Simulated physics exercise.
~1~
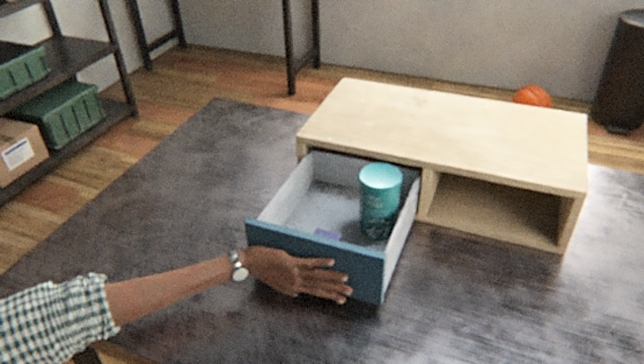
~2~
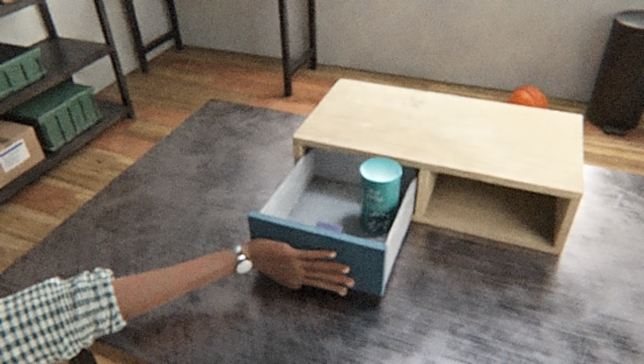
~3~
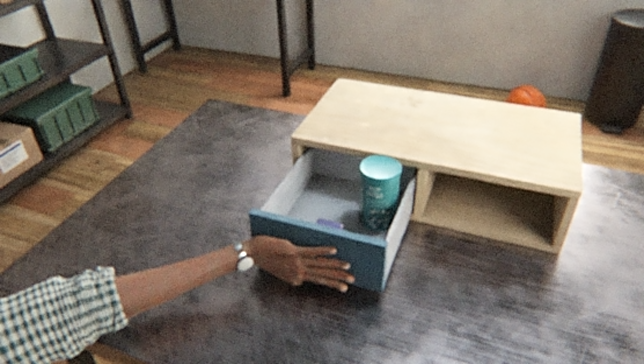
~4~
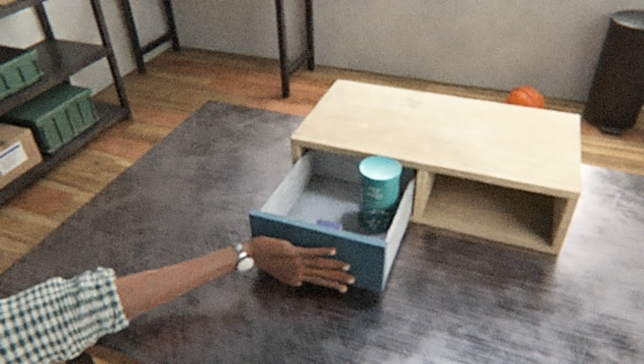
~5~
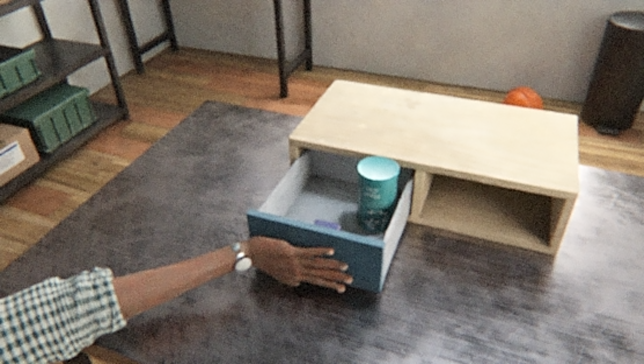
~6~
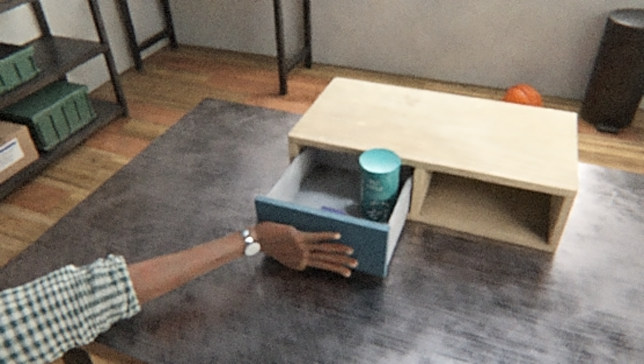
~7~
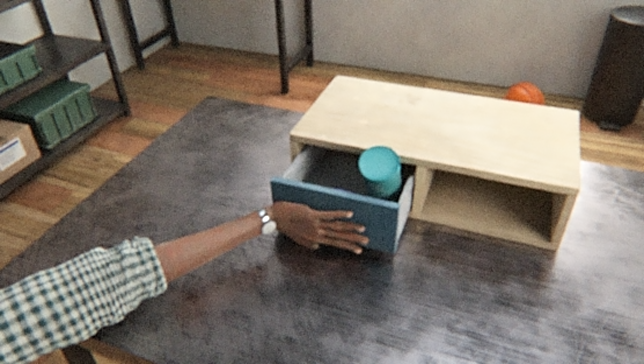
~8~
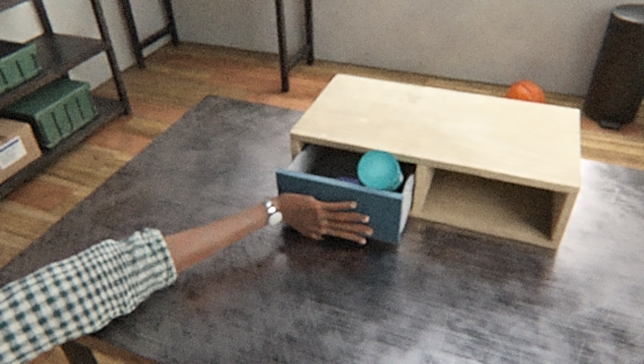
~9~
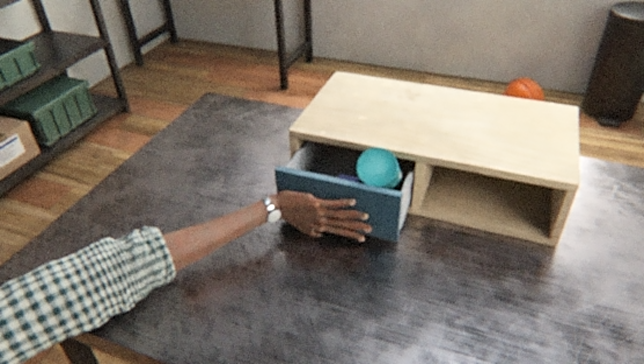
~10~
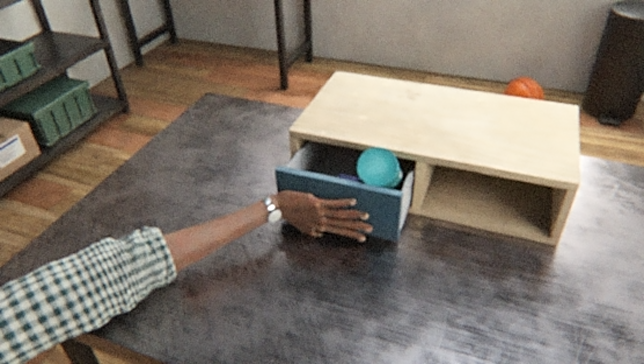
In a room with a dark tabletop, a hand rests against the blue front of an open drawer in a pale wooden chest, then pushes it partway in; the upright turquoise tin inside tips over to lean, and the drawer stops, still ajar, with the hand against it.
